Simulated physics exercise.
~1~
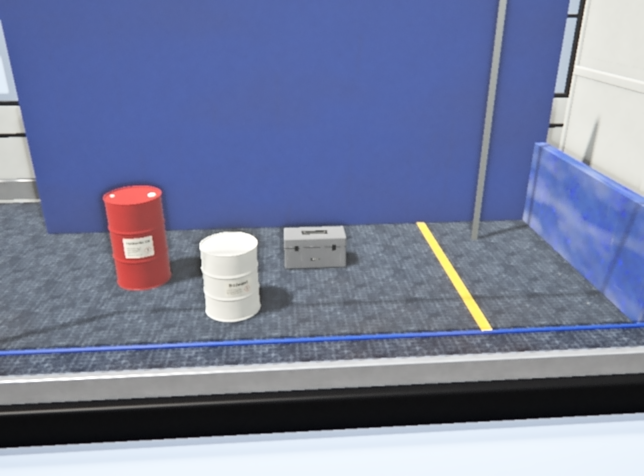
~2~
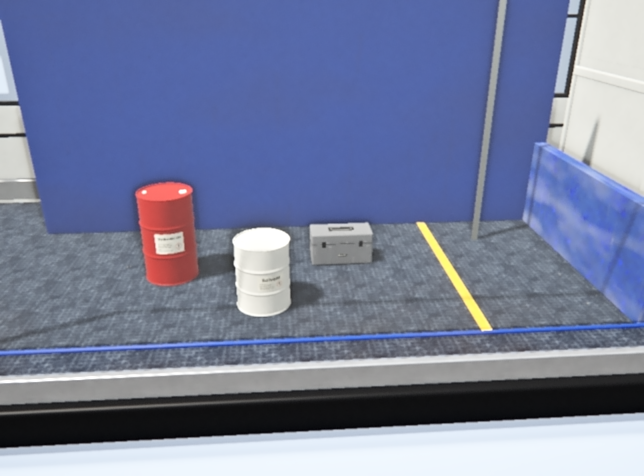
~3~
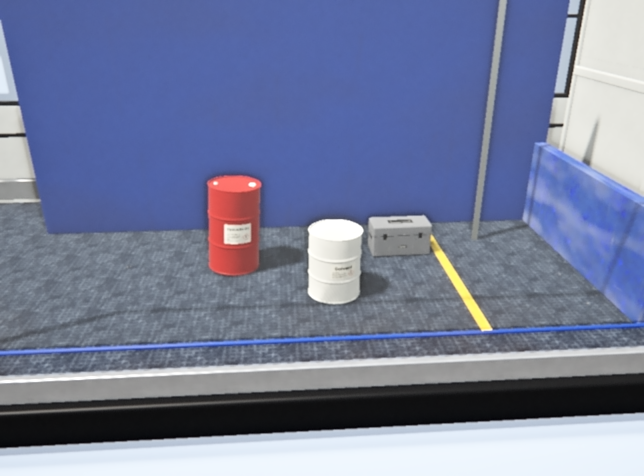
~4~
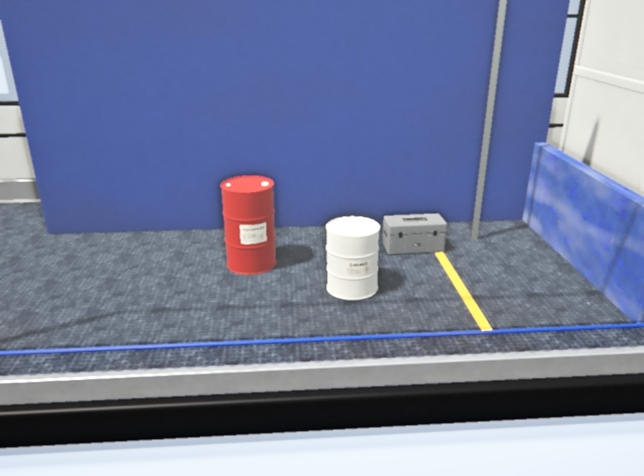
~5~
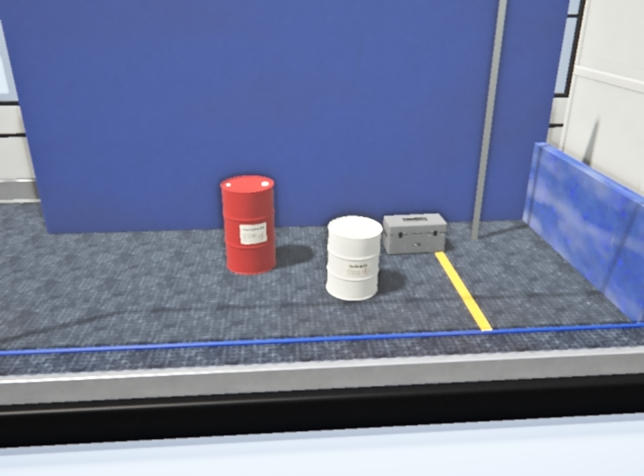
On a dark carpeted floor in front of a blue wall, a red drum, a white drum and a grey toolbox slid to the right together, staying upright, and came to rest with the toolbox beside the far end of the yellow line, just short of it.
